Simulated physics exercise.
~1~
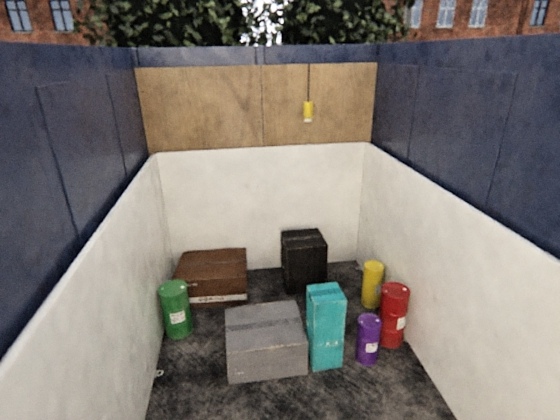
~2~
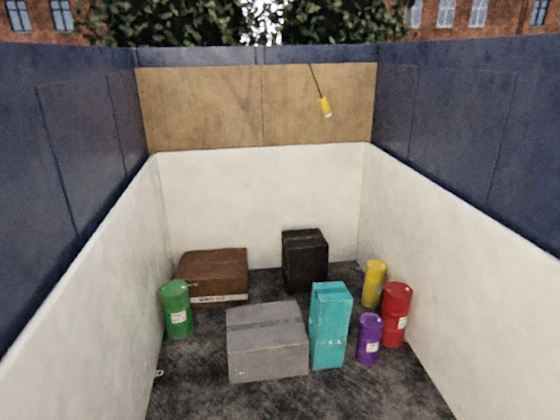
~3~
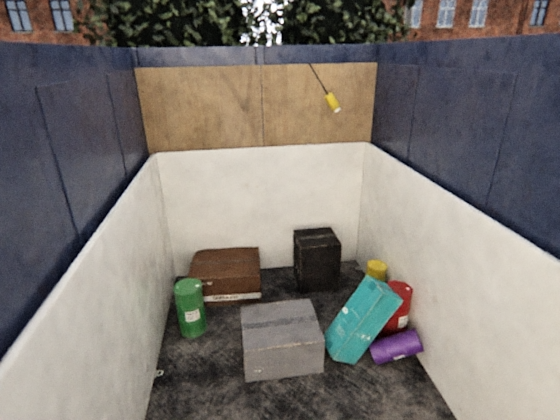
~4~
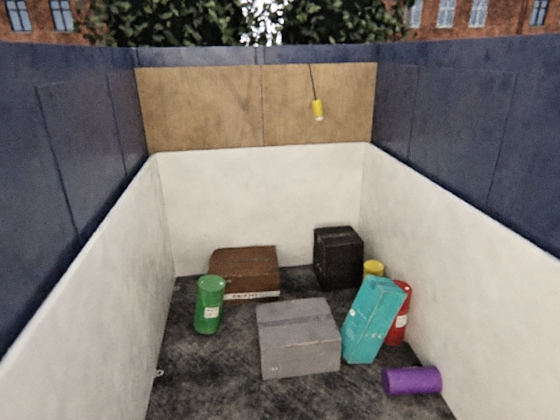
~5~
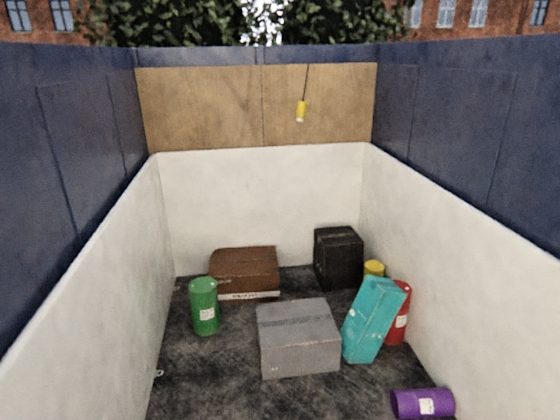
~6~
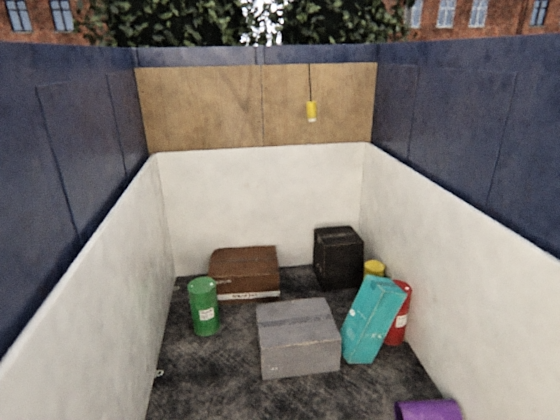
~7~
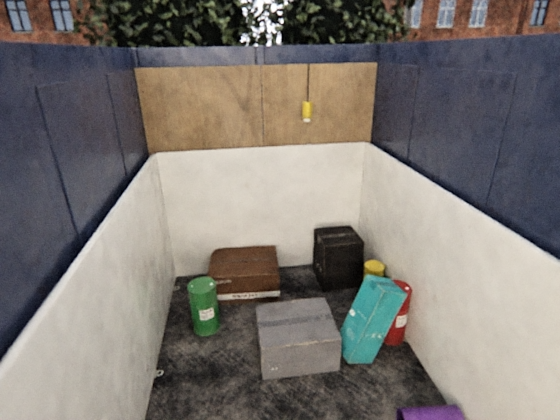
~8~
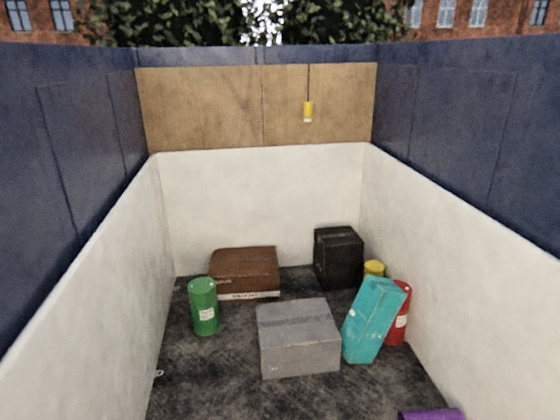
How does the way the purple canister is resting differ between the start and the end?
The purple canister stands upright at the start, but by the end it is lying on its side.
